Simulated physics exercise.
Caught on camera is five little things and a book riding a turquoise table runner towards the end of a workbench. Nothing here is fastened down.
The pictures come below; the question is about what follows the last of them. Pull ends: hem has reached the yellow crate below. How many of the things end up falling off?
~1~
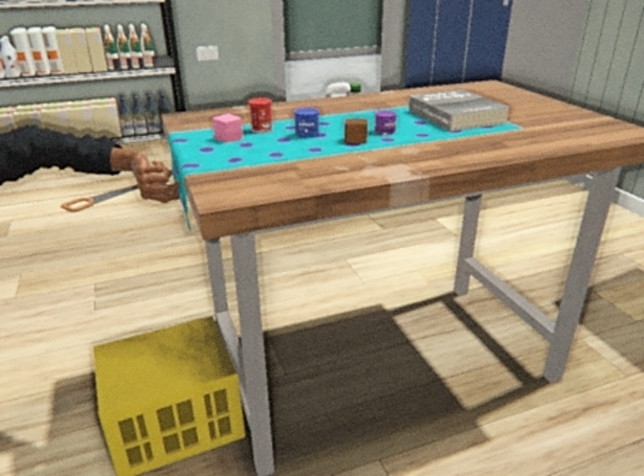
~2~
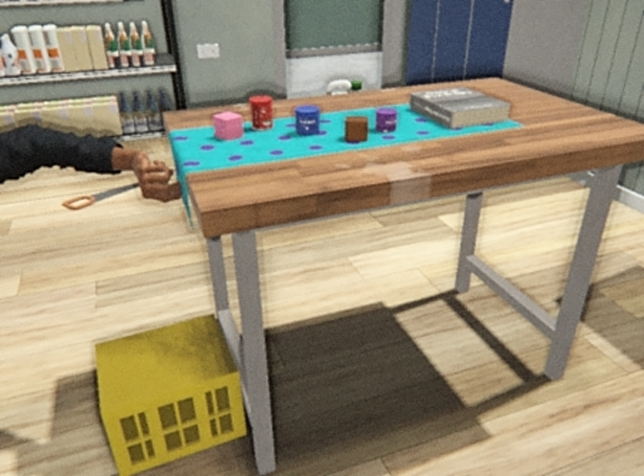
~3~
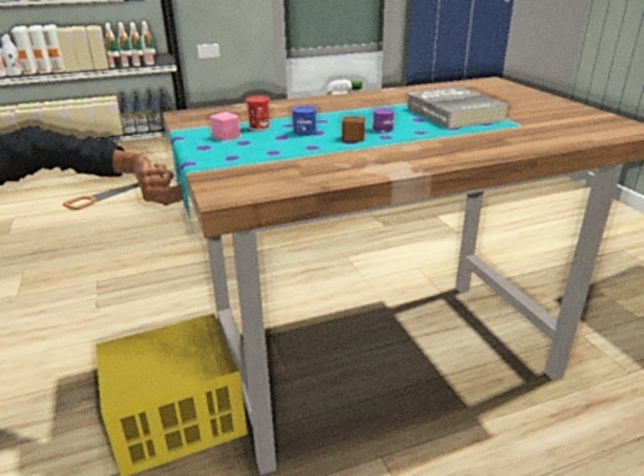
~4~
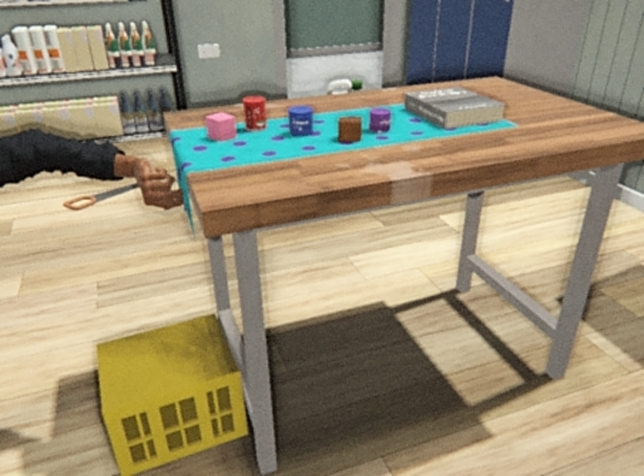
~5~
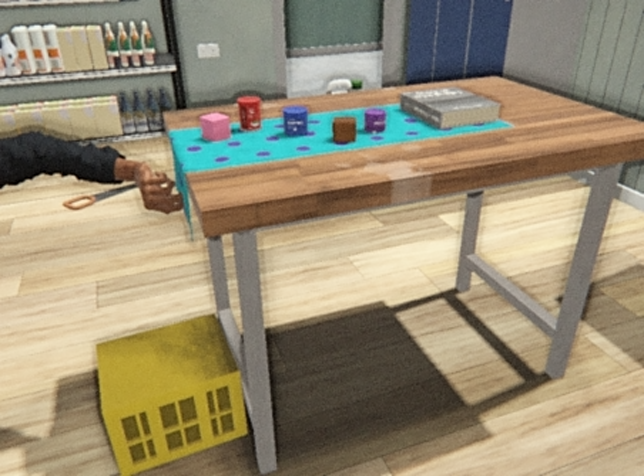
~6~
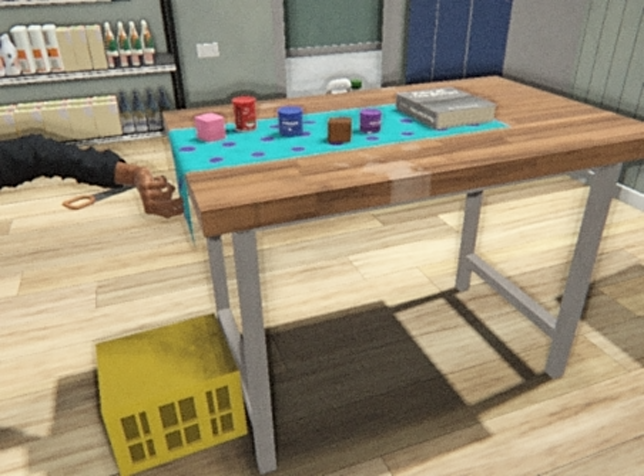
The count of things that fall is four.
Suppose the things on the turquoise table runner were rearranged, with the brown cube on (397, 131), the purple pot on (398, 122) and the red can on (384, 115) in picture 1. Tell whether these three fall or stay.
The brown cube remains up, the purple pot survives, the red can holds on.
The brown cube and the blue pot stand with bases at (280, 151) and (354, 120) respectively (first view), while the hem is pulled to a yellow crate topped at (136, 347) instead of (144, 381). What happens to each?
Brown cube: Off. Blue pot: Still up.
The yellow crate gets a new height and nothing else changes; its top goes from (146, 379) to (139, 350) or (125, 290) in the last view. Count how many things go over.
3 and 1.
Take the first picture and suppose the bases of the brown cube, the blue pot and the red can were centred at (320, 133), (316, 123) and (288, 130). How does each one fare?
Record - brown cube lost; blue pot lost; red can lost.
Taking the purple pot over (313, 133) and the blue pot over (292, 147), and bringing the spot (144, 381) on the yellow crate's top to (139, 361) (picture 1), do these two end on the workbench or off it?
Purple pot is gone, blue pot is gone.
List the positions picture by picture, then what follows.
In the first picture, hem (191, 231); pink cube (227, 118); red can (260, 101); blue pot (307, 111); brown cube (356, 121); purple pot (386, 113); top of the crate (144, 381).
In the second picture, hem (194, 230); pink cube (227, 116).
In the third picture, hem (193, 233); red can (258, 99).
In the fourth picture, hem (195, 237); blue pot (300, 109); top of the crate (147, 379).
In the fifth picture, hem (193, 242); brown cube (345, 119).
In the sixth picture, hem (195, 246); pink cube (209, 117); red can (244, 100); blue pot (290, 110); brown cube (340, 120); purple pot (371, 111).
Soon after, hem near (192, 270); pink cube gone.
After that, hem near (195, 303); pink cube and red can gone.
And then, hem on the crate; pink cube, red can, blue pot and brown cube gone.
In the end, hem on the crate; pink cube, red can, blue pot and brown cube gone. It carries off four.
